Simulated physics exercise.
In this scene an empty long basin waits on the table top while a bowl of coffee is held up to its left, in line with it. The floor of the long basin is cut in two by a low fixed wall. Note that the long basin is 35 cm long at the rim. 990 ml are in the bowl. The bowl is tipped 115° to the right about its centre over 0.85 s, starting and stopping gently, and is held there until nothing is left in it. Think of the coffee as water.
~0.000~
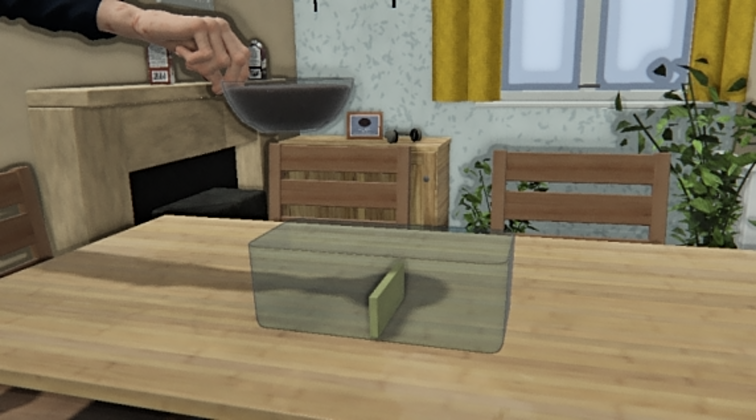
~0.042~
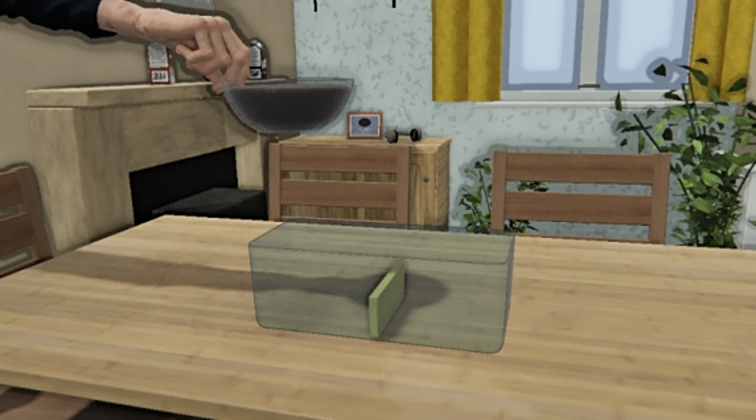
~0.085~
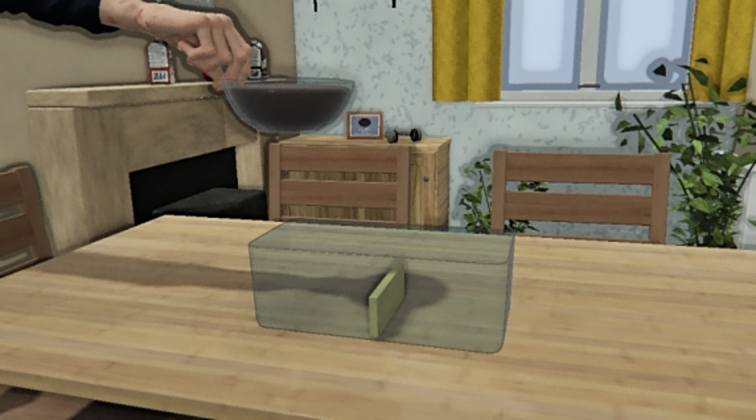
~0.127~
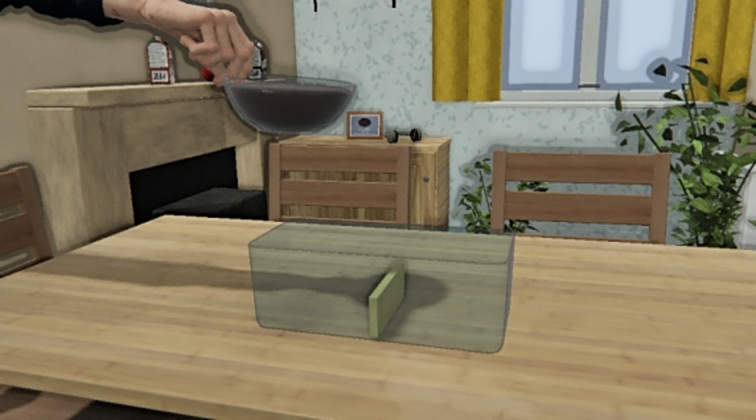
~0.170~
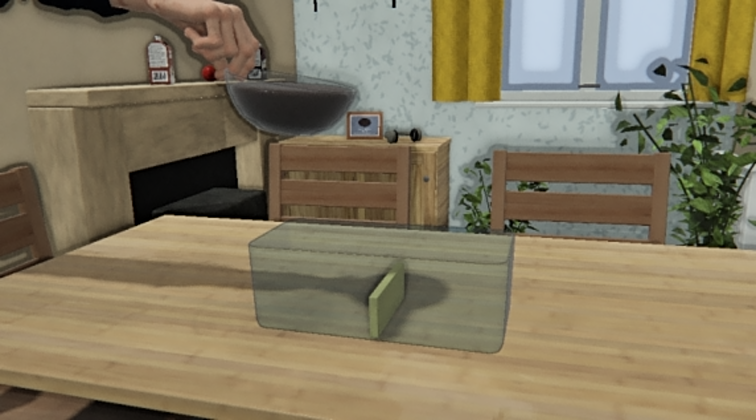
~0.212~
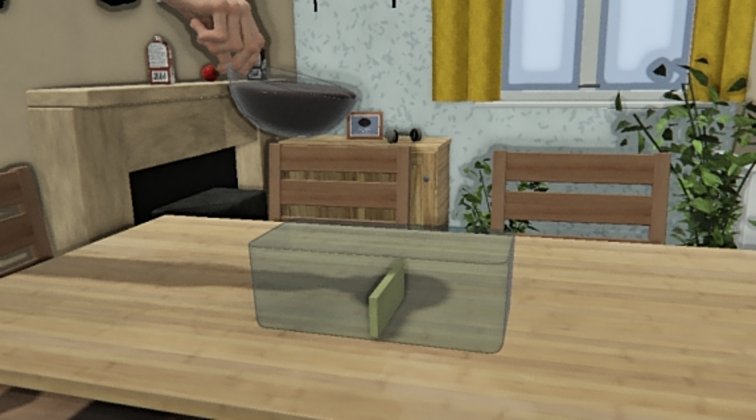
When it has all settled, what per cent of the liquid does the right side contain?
The right side contains about 61 per cent.
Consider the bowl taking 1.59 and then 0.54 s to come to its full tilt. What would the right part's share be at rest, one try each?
Try 1: 75 %; try 2: 45 %.
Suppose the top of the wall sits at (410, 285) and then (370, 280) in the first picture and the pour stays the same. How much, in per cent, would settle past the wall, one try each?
Some 35 in a hundred, then some 80 in a hundred.
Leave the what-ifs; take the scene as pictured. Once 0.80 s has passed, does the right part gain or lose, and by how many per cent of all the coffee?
The share ends bigger than before, by about 3 %.
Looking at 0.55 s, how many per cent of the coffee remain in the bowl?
Around 16 in a hundred.
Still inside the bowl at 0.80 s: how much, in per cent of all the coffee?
About 0 percent.
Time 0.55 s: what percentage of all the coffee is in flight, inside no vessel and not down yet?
Close to 58 per cent, I'd say.
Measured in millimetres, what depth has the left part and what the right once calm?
Roughly 14 mm on the left side and 24 mm on the right side.
After 0.55 s the tilt is 84° and 15 per cent is still to pour, 2 is left of the wall and 26 right of it.
After 0.80 s the tilt is 114° and 0 per cent is still to pour, 33 is left of the wall and 58 right of it.
After 1.07 s the tilt is 115° and 0 per cent is still to pour, 35 is left of the wall and 61 right of it.
After 1.35 s the tilt is 115° and 0 per cent is still to pour, 35 is left of the wall and 61 right of it.
In the end 35 per cent lies left of the wall, 61 right of it and 4 outside.
